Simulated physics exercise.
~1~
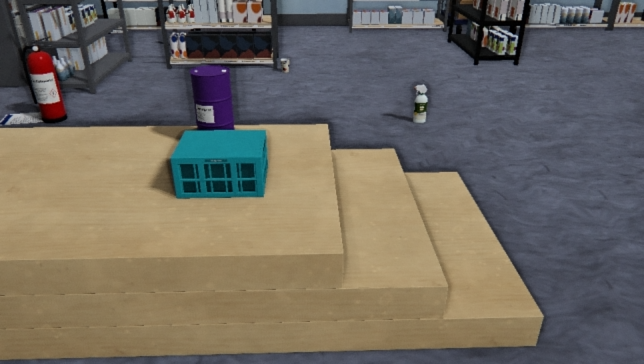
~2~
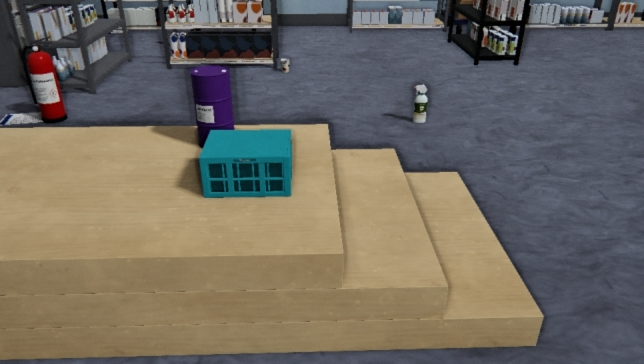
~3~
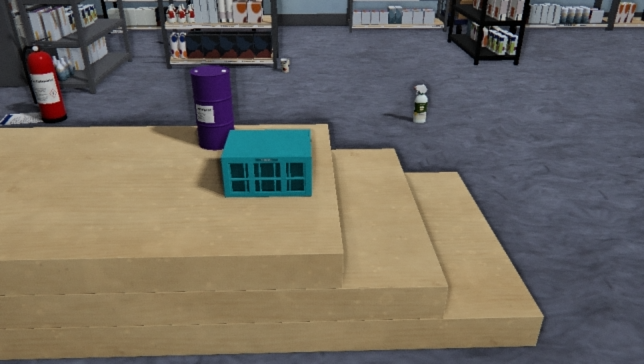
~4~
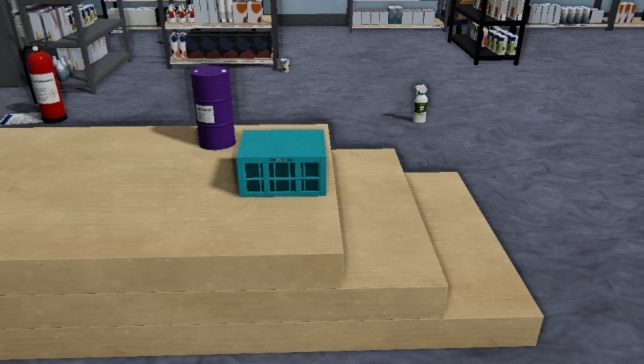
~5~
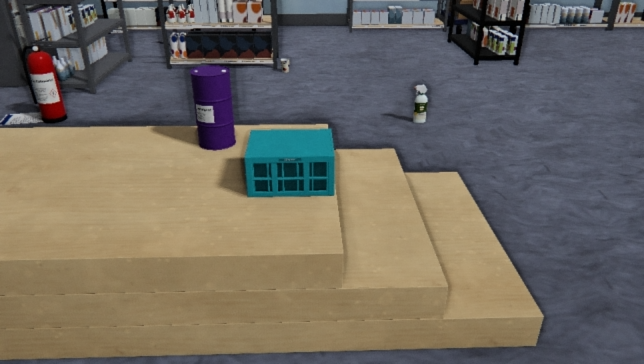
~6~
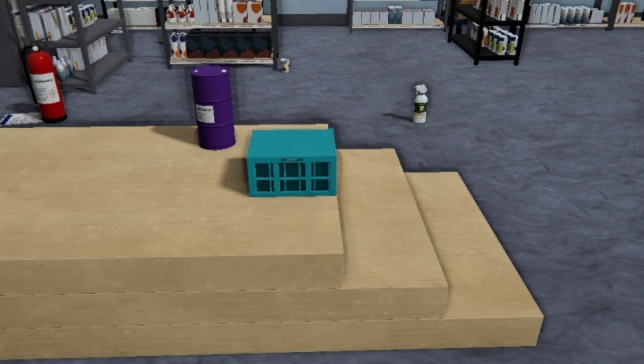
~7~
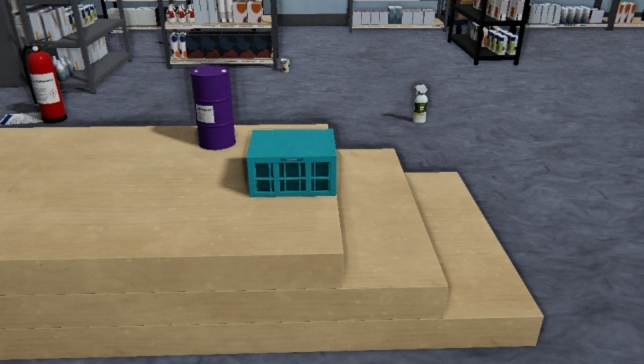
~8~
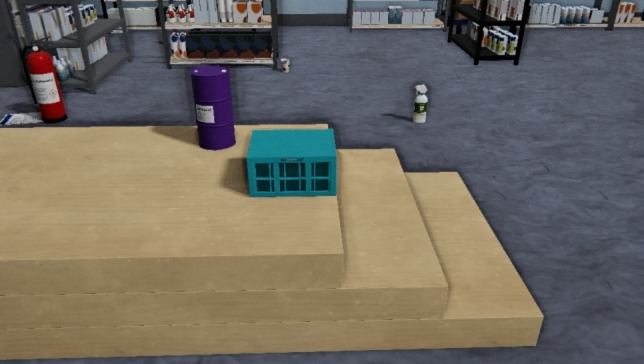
A turquoise crate slides right across the landing and stops at the top step's edge.
